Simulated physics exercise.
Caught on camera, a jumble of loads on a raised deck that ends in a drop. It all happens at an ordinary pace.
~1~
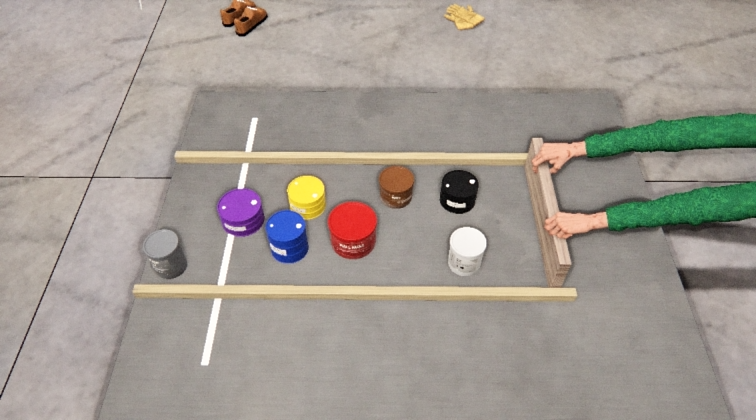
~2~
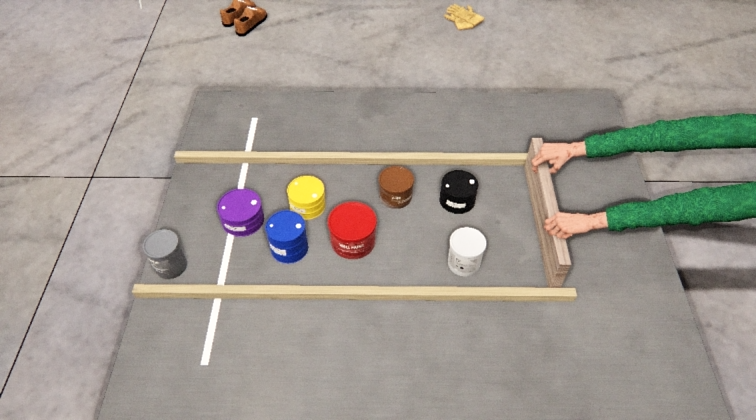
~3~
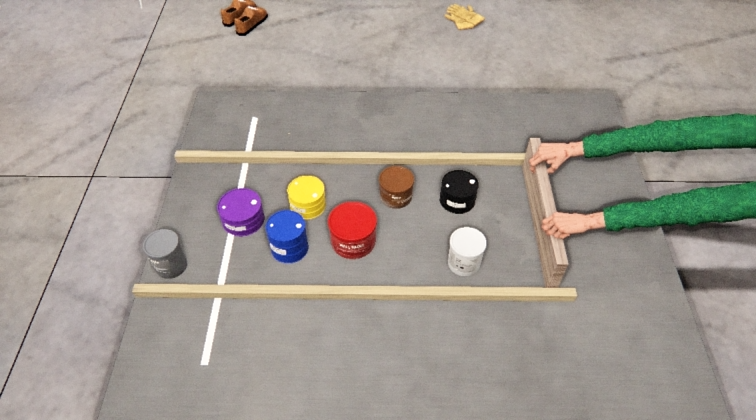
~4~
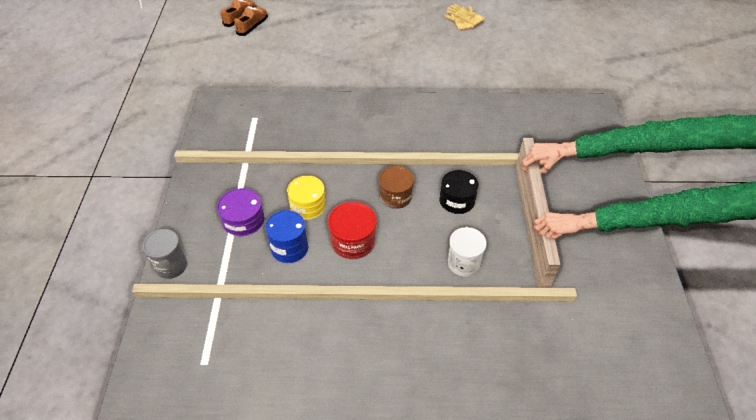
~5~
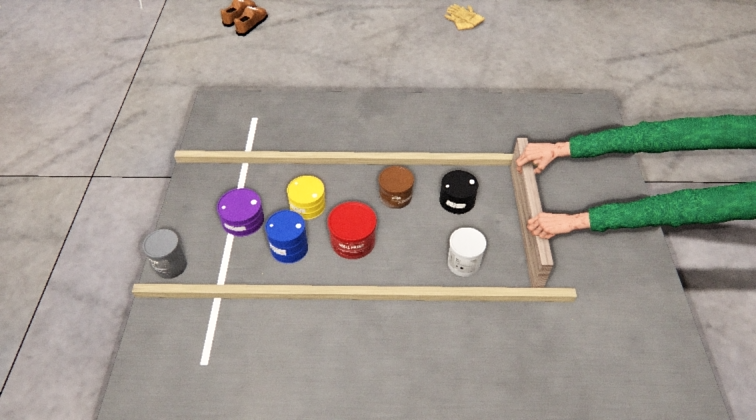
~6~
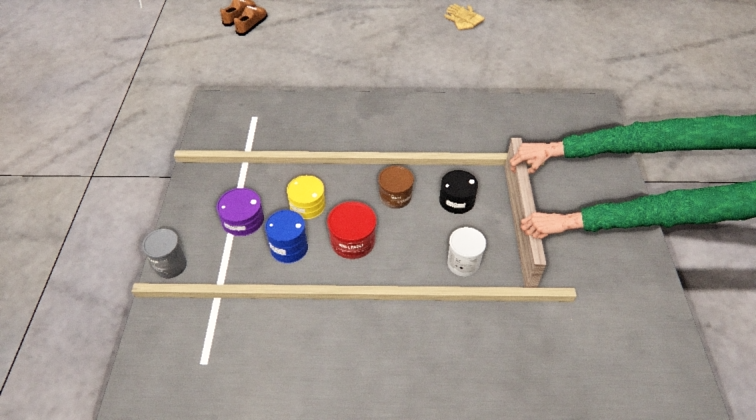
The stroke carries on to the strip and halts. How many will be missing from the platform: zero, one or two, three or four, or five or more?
Outcome: The number that fall off is one or two.
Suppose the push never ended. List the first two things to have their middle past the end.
They are the grey pail, then the purple canister.
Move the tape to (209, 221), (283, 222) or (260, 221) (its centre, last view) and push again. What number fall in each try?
Try by try, 2, 0 and 0.
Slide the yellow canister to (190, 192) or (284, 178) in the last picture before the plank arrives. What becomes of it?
In turn it holds on; stays on.
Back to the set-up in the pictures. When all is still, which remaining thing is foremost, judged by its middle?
Foremost is the purple canister.
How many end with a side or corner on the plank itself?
The number is 3.
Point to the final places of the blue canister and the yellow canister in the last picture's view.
About (169, 250), and the other about (186, 202).
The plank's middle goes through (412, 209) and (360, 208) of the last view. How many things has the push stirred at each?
The counts are 3 and 5.
Early on, none off yet; grey pail at rest near (166, 254); purple canister at rest near (241, 212); blue canister at rest near (287, 237).
A while later, none off yet; grey pail at rest near (166, 254); purple canister travelled about its own width near (203, 218); blue canister travelled about its own width near (227, 247).
Finally, the number that fall off is one or two; lost, grey pail.
